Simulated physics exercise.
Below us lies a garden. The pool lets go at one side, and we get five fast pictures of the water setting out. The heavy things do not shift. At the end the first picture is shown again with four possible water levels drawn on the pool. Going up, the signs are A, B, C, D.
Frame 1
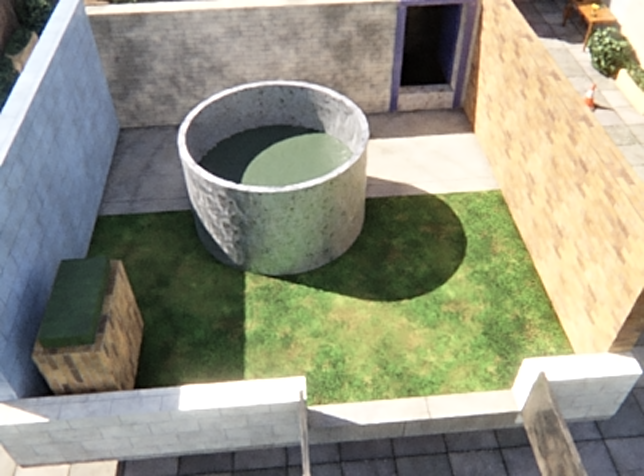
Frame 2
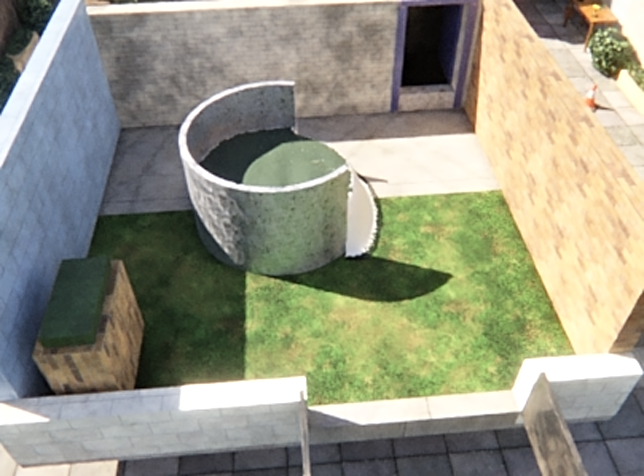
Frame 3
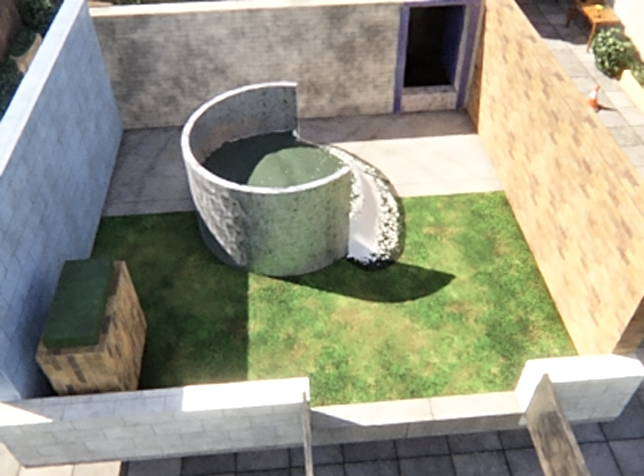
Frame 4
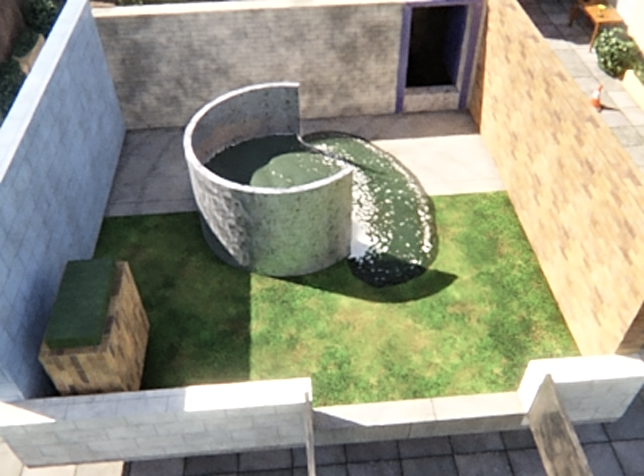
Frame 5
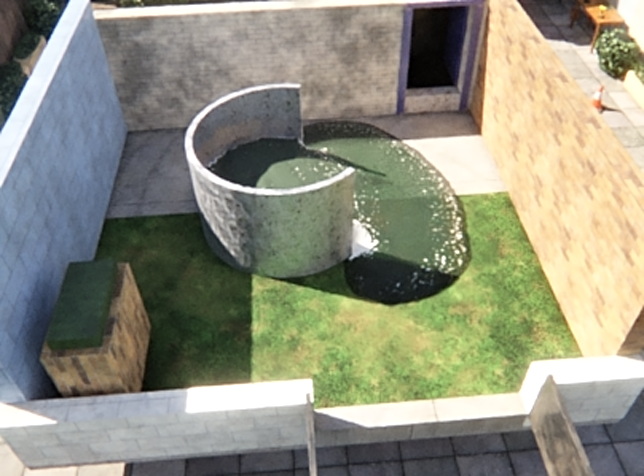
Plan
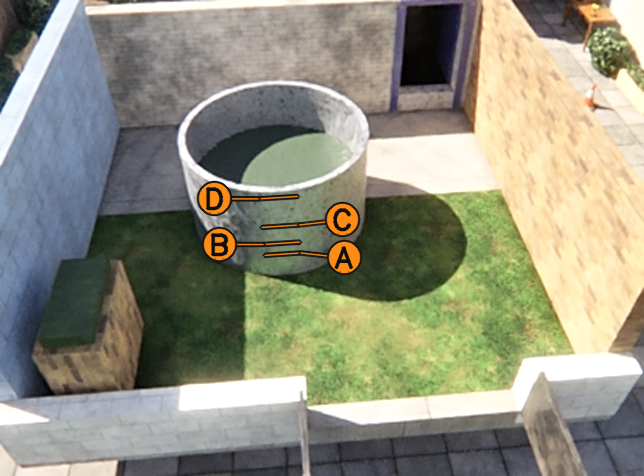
We see a walled garden from above, with a round grey pool of dark green water; the right side of its wall disappears, and water pours out through the gap, spreading rightward across the paving and grass.
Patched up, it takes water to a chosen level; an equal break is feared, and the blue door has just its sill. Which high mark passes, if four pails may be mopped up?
B.
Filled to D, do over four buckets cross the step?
Yes, that goes wrong.
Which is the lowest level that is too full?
C.
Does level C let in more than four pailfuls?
Yes, it does.
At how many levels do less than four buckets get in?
Two.
In orange, A at (282, 254); B at (281, 243); C at (280, 226); D at (278, 197); from the bottom up A, B, C, D.
For level A, nothing gets over.
For level B, a splash gets over, under a bucket.
For level C, about 7 bucketfuls get in.
For level D, dozens of bucketfuls pour in.
